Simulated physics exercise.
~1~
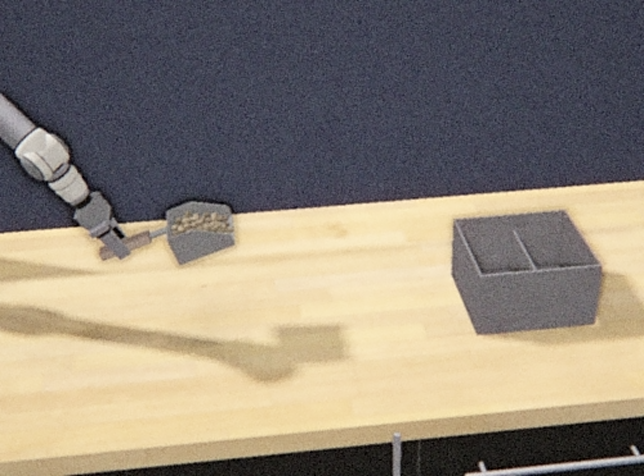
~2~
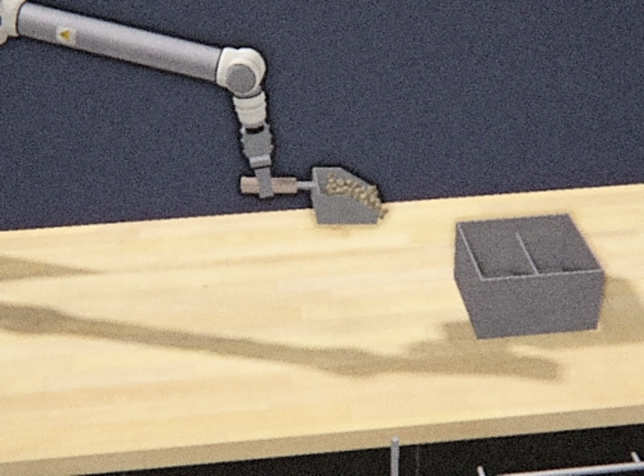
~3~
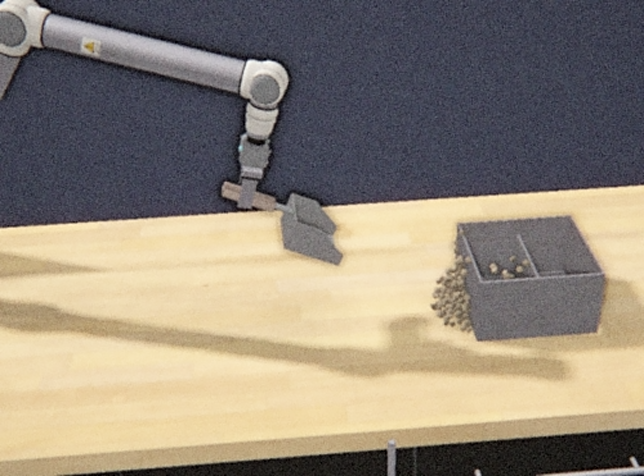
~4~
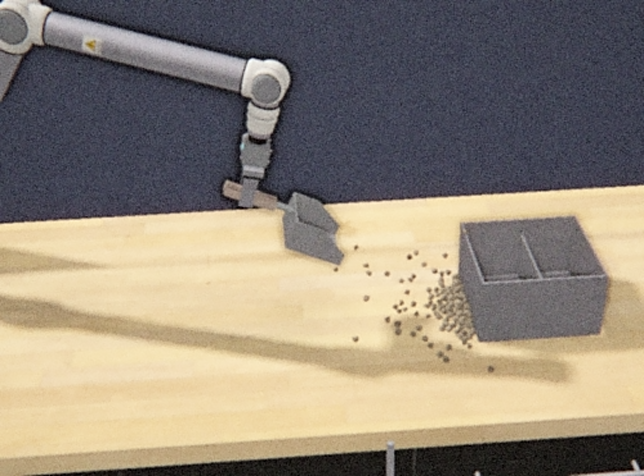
The clip opens with a robotic arm holding a gray scoop of small pebbles at the left of a pale wooden table, while a gray box divided into compartments sits at the right. The arm carries the scoop up and to the right, toward the box. It then draws back slightly and tips the scoop forward, emptying it. A few pebbles land in the box's nearer compartment, but most pile against its left side. The pile spreads across the tabletop, leaving pebbles scattered between the box and the empty, tilted scoop.
